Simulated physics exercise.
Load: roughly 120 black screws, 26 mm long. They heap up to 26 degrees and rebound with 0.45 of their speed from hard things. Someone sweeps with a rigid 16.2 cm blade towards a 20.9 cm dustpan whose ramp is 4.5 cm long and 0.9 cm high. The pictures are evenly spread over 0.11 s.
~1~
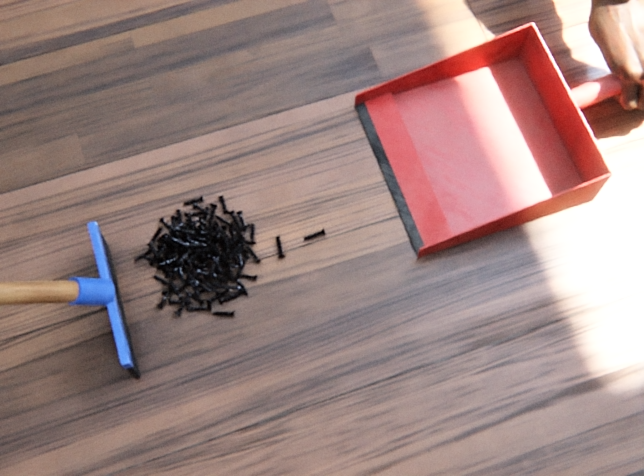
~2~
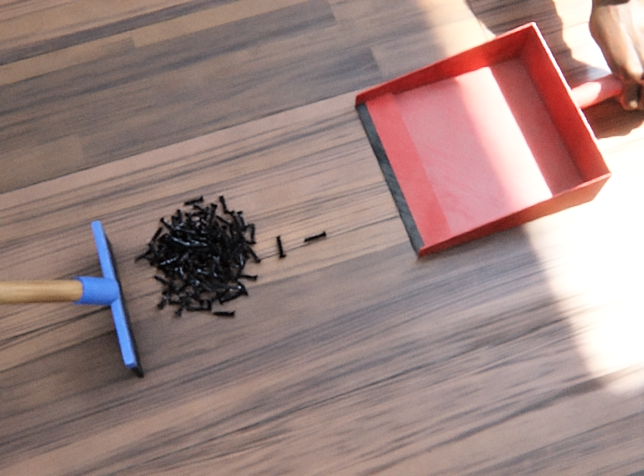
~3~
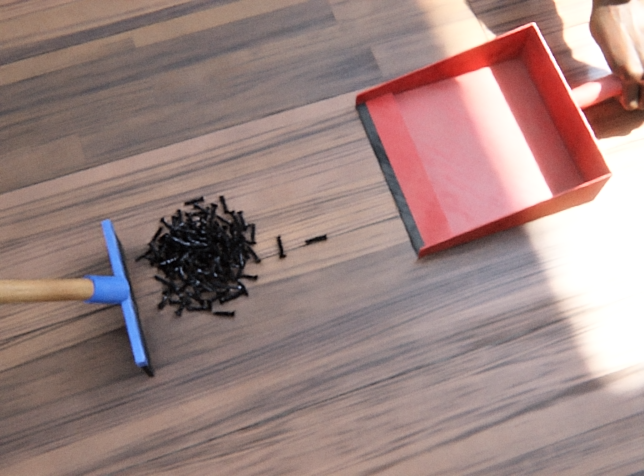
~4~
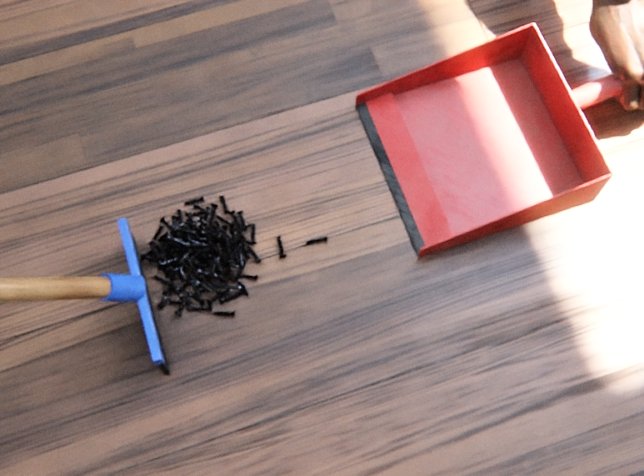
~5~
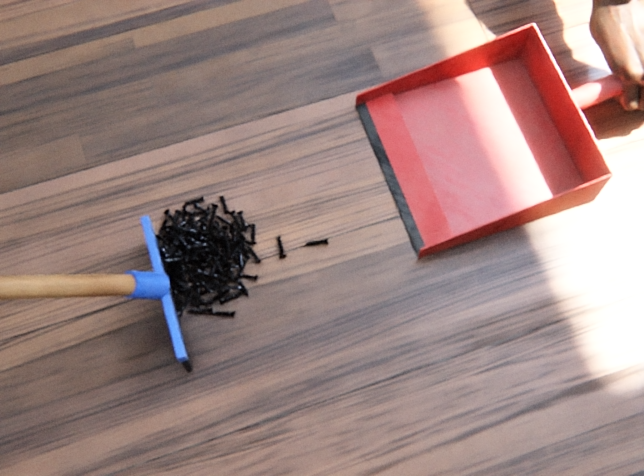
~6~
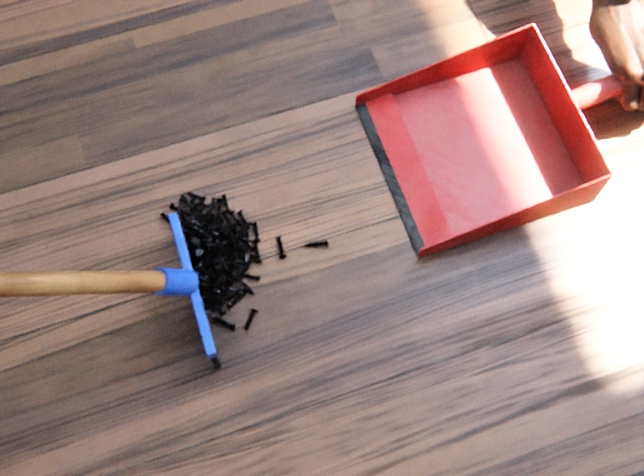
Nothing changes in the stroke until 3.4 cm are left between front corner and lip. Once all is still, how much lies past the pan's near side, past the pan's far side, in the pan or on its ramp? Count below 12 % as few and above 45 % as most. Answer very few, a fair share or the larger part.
Near side: A fair share, far side: Very few, pan: A fair share.
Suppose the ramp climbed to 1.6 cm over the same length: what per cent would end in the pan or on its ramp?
Then about 30 per cent.
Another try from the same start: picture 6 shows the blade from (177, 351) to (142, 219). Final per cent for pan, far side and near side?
Pan 20, far 0, near 15.
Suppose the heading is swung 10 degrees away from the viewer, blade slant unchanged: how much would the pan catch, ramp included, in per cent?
Then about 50 per cent.
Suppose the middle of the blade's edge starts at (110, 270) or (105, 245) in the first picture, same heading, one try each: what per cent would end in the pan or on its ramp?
Some 55 and 55 per cent.
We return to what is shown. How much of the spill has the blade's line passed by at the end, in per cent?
About 25 per cent.
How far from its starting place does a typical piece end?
Some 26 cm.
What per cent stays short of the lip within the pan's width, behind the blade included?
Roughly 40 per cent.
Then, 0.10 s after the last picture, middle of the blade 12 cm from the lip; 0 % over the lip, far side 0 %, near side 10 %.
Then, 0.16 s after the last picture, middle of the blade 6 cm from the lip; 0 % over the lip, far side 0 %, near side 15 %.
Then, 0.37 s after the last picture, middle of the blade 4 cm from the lip; 35 % over the lip, far side 0 %, near side 20 %.
In the end, near side 20 %, far side 0 %, pan 35 %, in front of the lip or behind the blade 40 %.
